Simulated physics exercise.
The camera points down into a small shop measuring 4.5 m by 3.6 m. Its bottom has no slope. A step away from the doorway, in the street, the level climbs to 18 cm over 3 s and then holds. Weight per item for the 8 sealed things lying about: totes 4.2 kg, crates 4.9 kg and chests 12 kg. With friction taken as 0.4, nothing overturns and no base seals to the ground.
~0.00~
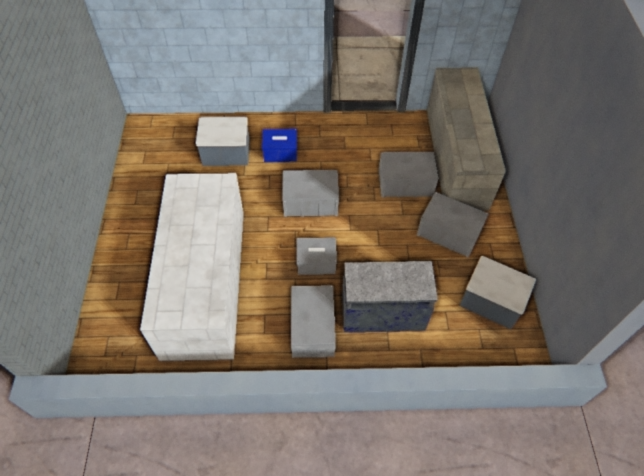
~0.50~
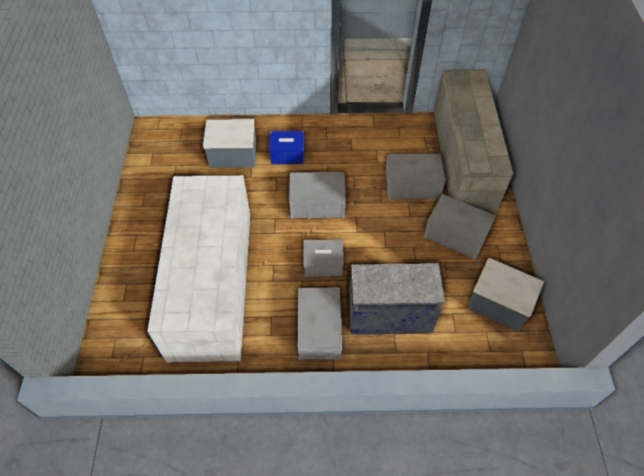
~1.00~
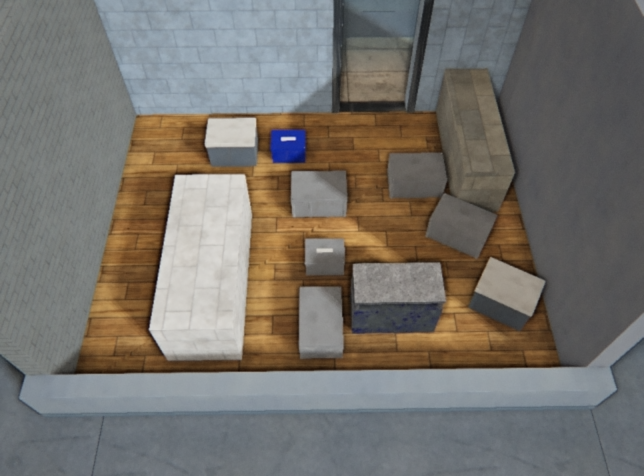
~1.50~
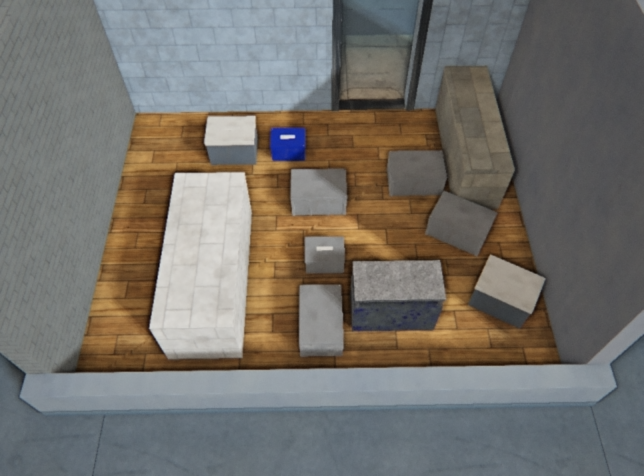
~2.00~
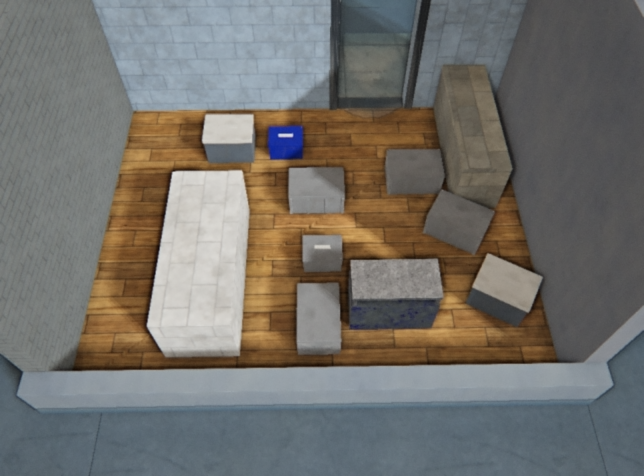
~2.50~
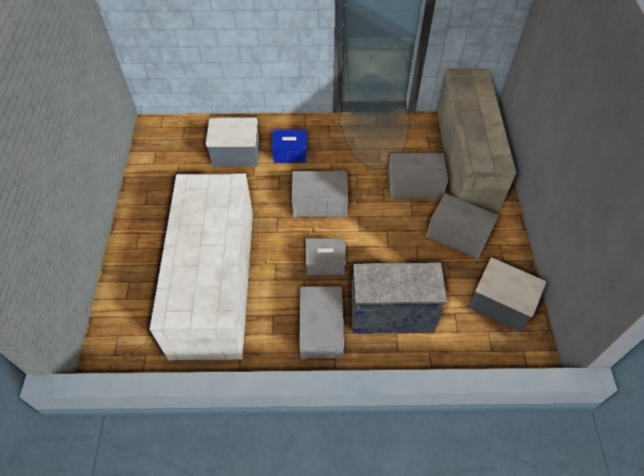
The video shows a small shop with a wooden floor holding a blue tote, pale and grey boxes and long blocks, all staying still while a thin sheet of water spreads in through the doorway at the back.
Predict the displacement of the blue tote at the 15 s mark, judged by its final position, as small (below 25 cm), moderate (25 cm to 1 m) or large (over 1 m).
Moderate.
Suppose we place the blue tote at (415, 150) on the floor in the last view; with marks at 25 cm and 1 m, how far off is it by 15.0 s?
I'd say it goes a long distance.
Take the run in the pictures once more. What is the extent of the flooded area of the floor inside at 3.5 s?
Near 3.0 m2 in all.
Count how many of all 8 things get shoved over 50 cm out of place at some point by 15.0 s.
That makes 6.
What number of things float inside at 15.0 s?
Count at that moment: 8.
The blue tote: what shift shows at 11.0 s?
About 40 cm out of place.
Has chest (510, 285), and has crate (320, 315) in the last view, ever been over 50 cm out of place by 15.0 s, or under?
First greater, then smaller.
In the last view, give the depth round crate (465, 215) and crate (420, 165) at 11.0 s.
About 7 and 10 cm.
After 3.5 s the blue tote is near (289, 139), 0.0 m from its start, aground; 0 afloat.
After 6.8 s the blue tote is near (288, 139), 0.0 m from its start, aground; 5 afloat.
After 11.0 s the blue tote is near (279, 117), 0.4 m from its start, aground; 6 afloat.
After 15.0 s the blue tote is near (292, 106), 0.5 m from its start, afloat; 8 afloat.
